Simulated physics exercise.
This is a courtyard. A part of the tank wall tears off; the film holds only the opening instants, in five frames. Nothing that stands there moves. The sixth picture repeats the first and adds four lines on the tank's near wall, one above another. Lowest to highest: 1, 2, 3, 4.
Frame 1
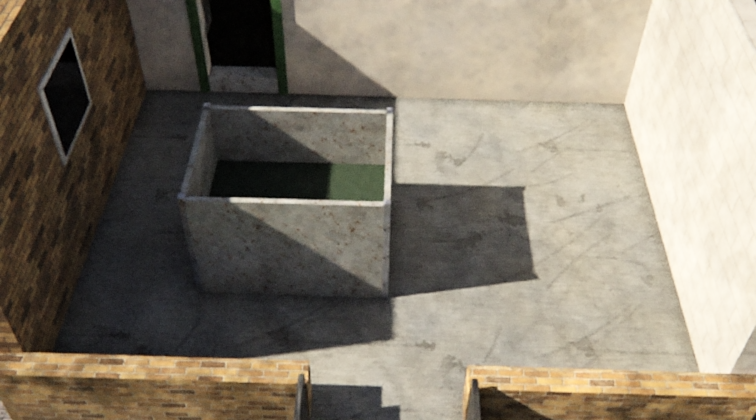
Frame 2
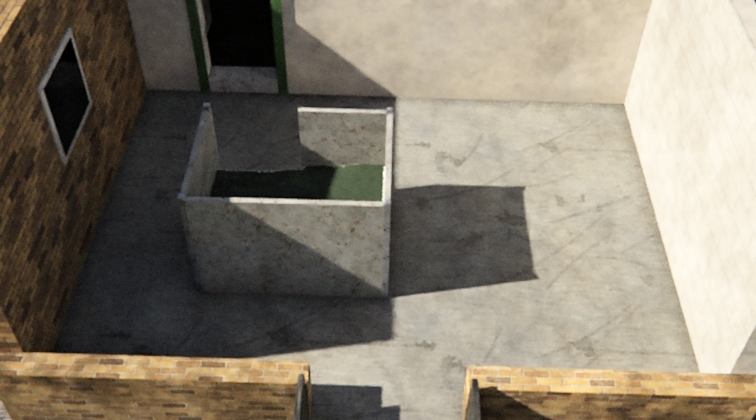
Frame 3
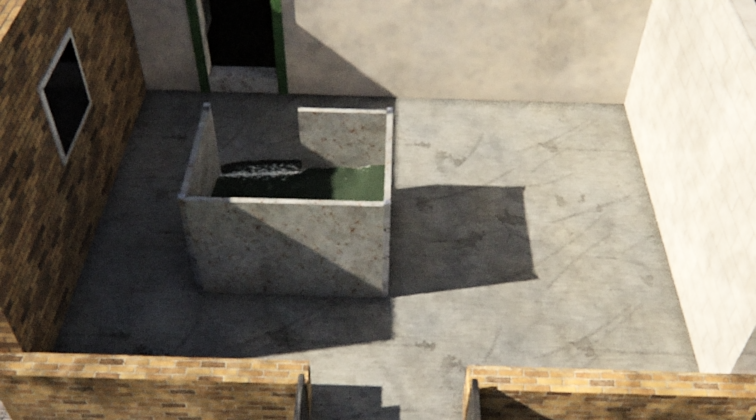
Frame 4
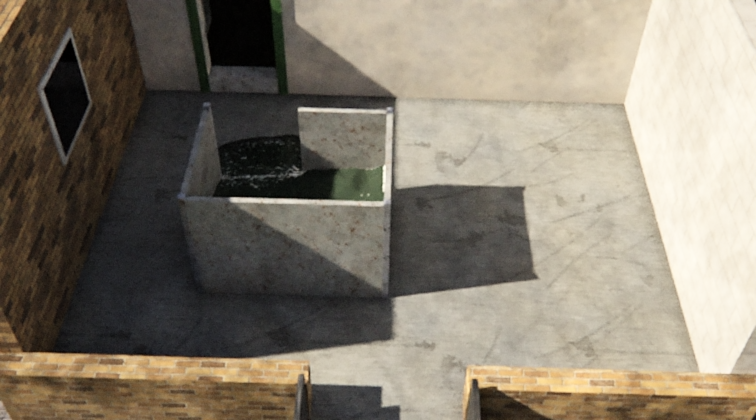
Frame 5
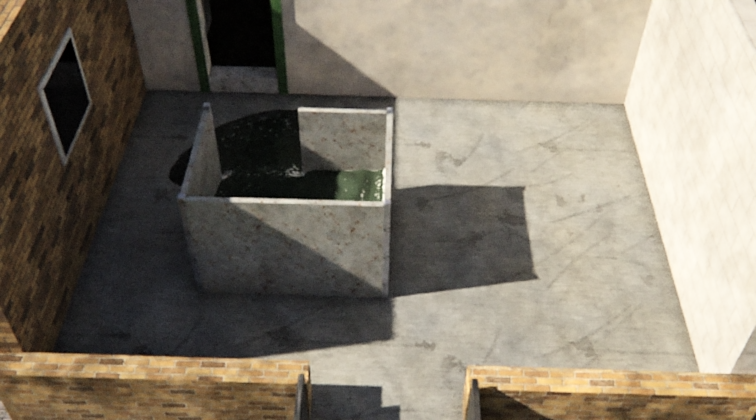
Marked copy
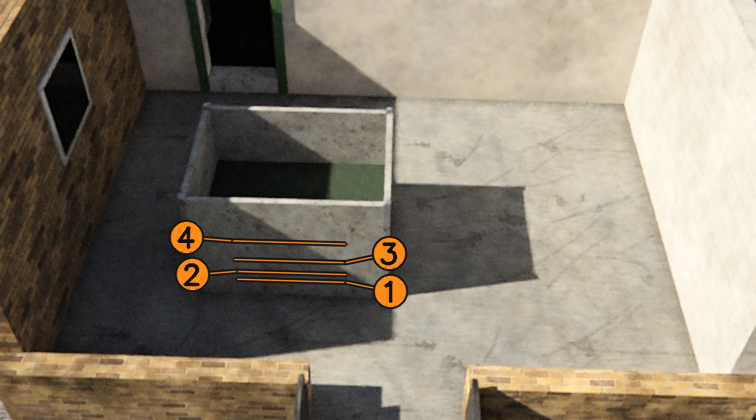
Dark green water pouring out through a gap in the back wall of a concrete tank, spreading across a courtyard floor.
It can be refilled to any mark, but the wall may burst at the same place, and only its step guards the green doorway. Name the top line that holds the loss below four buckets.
I would pick level 3.
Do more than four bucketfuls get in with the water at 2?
No, not at all.
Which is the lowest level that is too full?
The answer is 4.
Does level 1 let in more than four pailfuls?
No, not at all.
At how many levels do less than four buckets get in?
Three.
On the marked copy, 1 at (291, 280); 2 at (291, 273); 3 at (289, 261); 4 at (288, 242); from the bottom up 1, 2, 3, 4.
With 1, nothing gets over.
With 2, nothing gets over.
With 3, a bucket or two gets in.
With 4, about 11 bucketfuls get in.
